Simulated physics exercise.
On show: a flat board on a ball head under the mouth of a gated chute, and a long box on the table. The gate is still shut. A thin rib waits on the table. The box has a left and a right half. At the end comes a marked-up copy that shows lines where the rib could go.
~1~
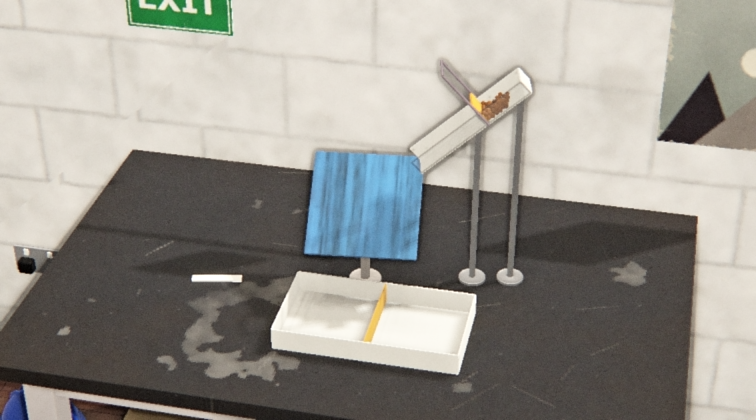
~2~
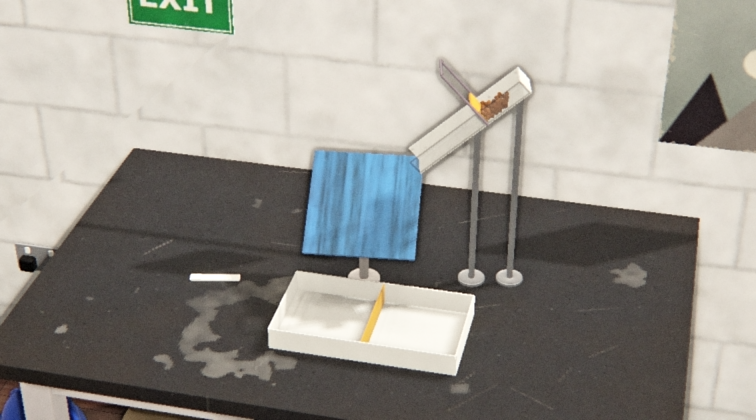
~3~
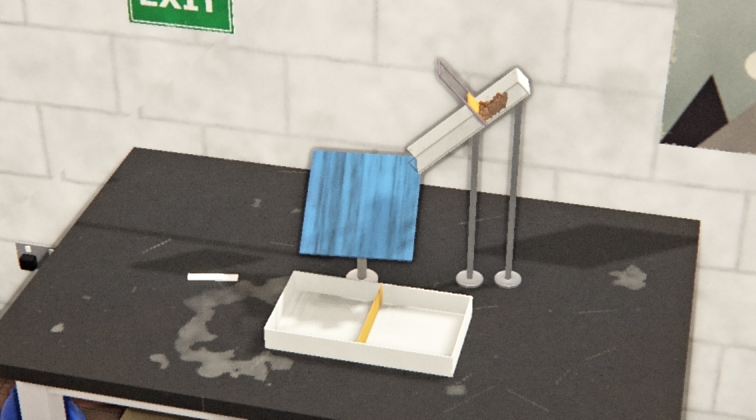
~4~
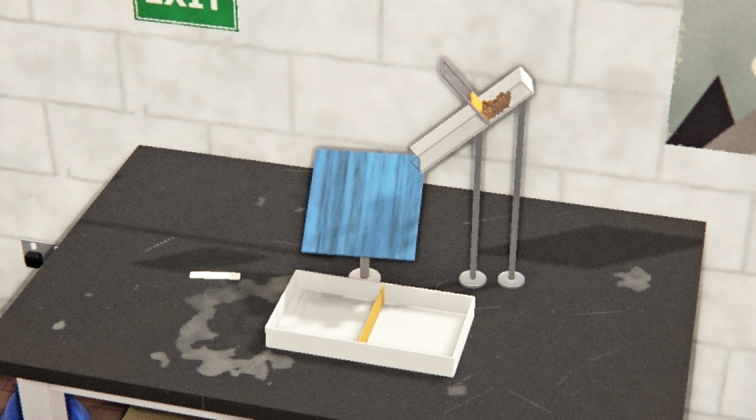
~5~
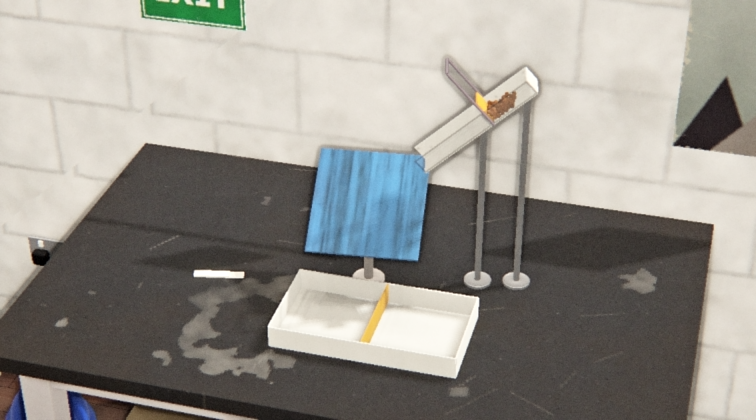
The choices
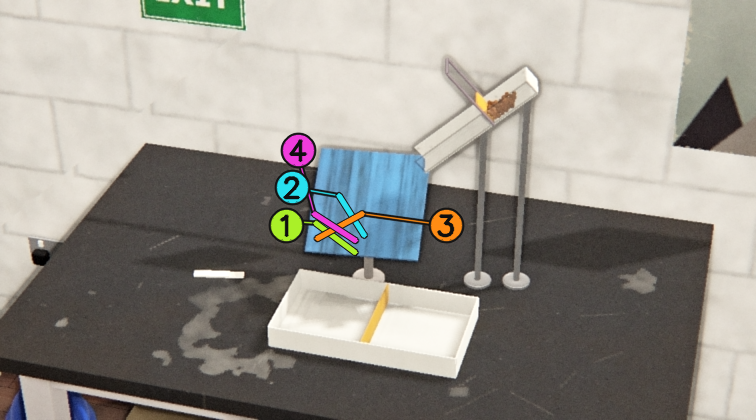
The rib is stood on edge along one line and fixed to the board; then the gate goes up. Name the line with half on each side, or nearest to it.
The best line is 2.
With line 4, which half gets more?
More lands on the left.
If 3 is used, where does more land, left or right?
The left half.
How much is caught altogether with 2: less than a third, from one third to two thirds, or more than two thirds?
Line 2 gives more than two thirds.
On the marked copy, line 1 from (315, 223) to (355, 252); line 2 from (339, 195) to (364, 235); line 3 from (362, 213) to (317, 238); line 4 from (314, 213) to (355, 240).
If 1 is chosen, of what is caught, nearly all in the left half, a small part in the right.
If 2 is chosen, of what is caught, about half in the left half, about half in the right.
If 3 is chosen, of what is caught, nearly all in the left half, a small part in the right.
If 4 is chosen, of what is caught, nearly all in the left half, a small part in the right.
